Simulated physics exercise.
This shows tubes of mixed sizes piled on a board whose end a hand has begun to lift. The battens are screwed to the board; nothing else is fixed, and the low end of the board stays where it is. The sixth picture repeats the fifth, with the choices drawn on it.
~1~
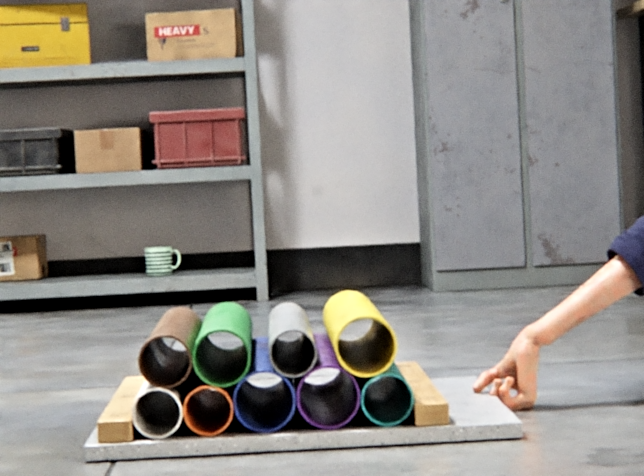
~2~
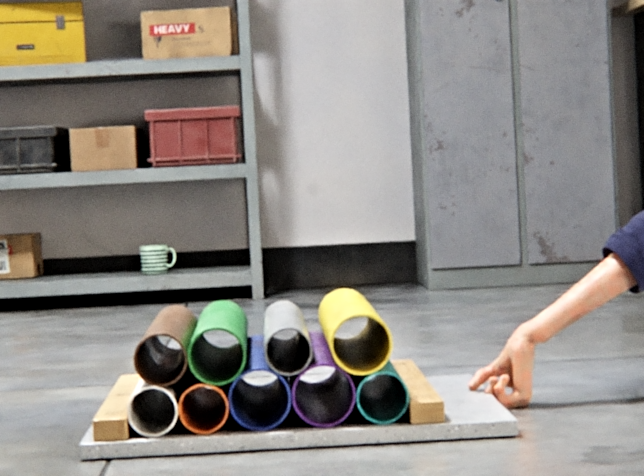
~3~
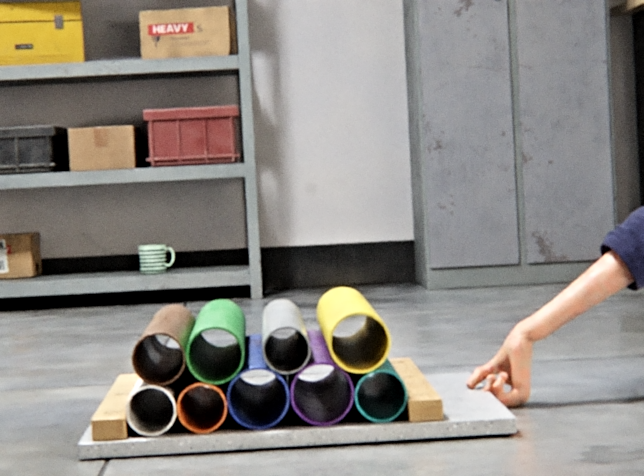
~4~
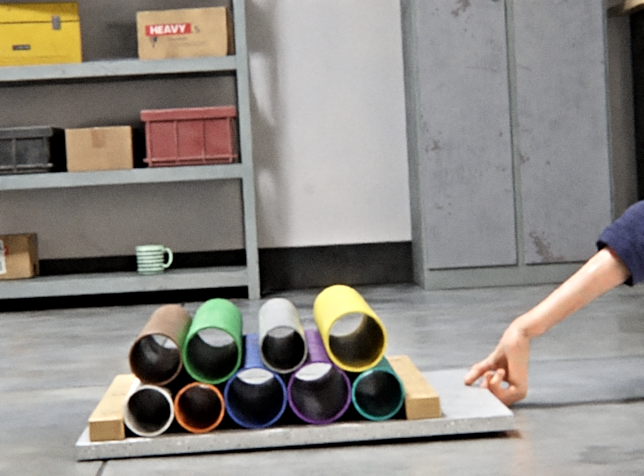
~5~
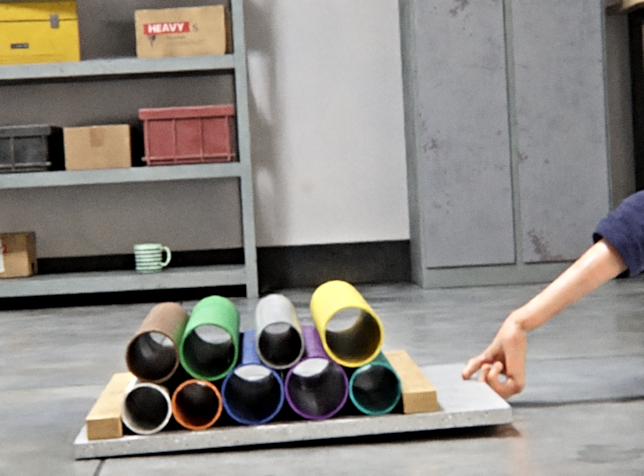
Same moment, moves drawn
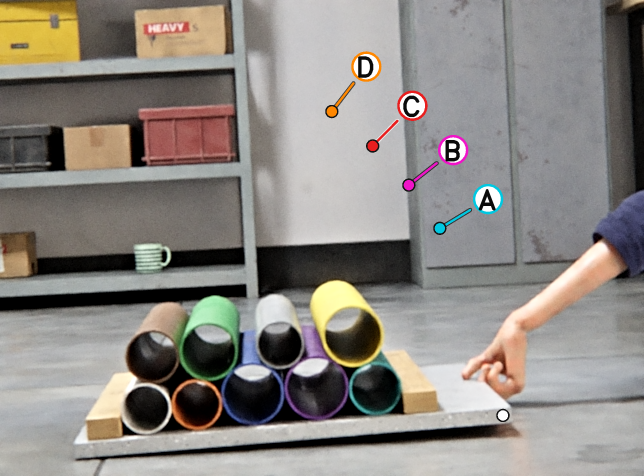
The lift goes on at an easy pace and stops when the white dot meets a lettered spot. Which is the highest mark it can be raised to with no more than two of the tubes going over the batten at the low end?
Lift it to A and no more.
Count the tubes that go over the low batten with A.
With A, two.
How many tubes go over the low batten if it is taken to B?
The count is three.
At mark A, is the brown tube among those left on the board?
No, with A.
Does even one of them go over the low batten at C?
Yes.
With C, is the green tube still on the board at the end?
The green tube: No.
On the marked copy, A at (440, 228); B at (409, 185); C at (373, 146); D at (332, 112); the white dot at (503, 416).
Following A. Soon after the start, board at 17°.
Later, board at 28°.
In the end, board at 28°, two over the low batten (green, brown).
As for the rest, B three over the low batten (green, grey, brown); C four over the low batten (yellow, green, grey, brown); D four over the low batten (yellow, green, grey, brown).
